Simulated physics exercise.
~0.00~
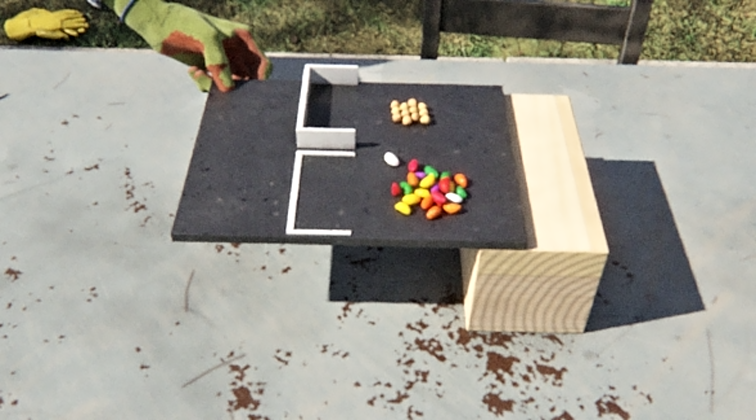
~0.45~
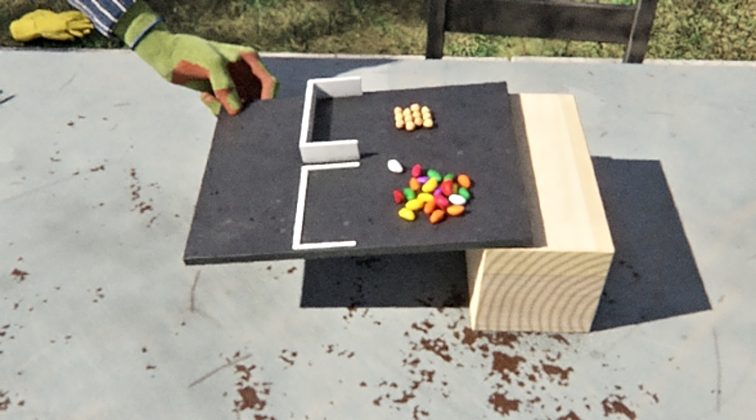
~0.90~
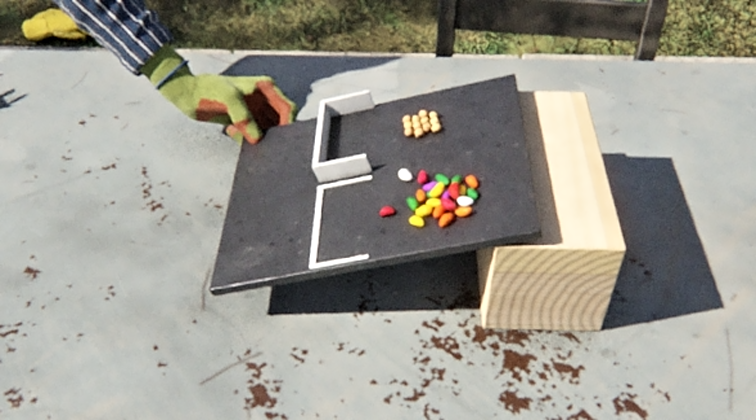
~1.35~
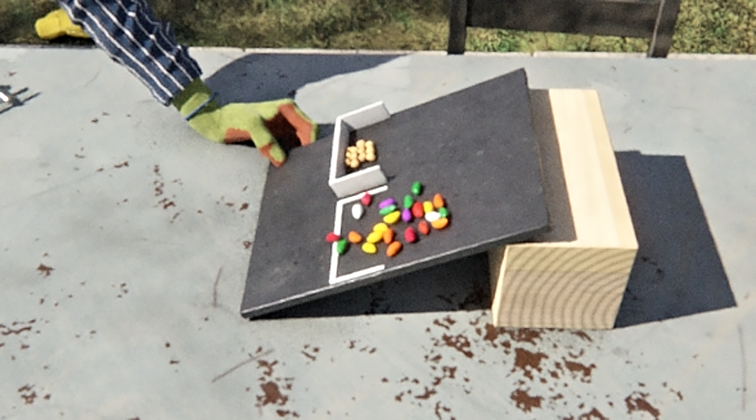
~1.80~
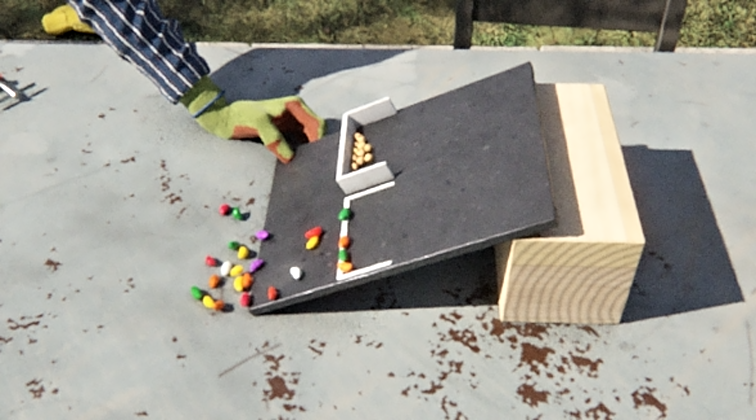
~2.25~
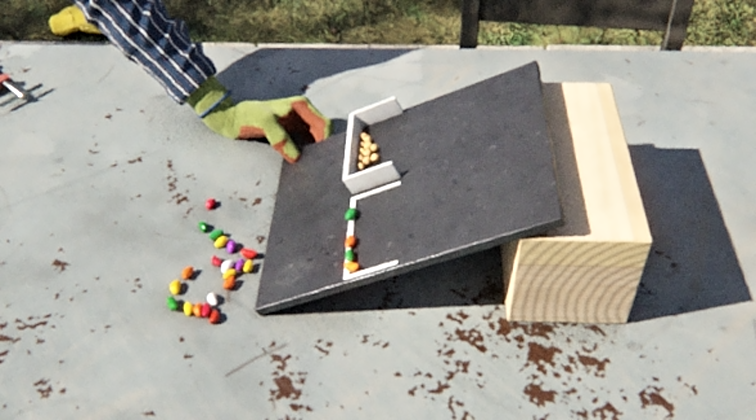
We see a gloved hand lower one end of a dark board resting on a wooden block until it slopes left; the colourful candy-like pieces slide down, most spilling past a low white strip onto the table, while the tan pieces stop behind a taller white barrier.
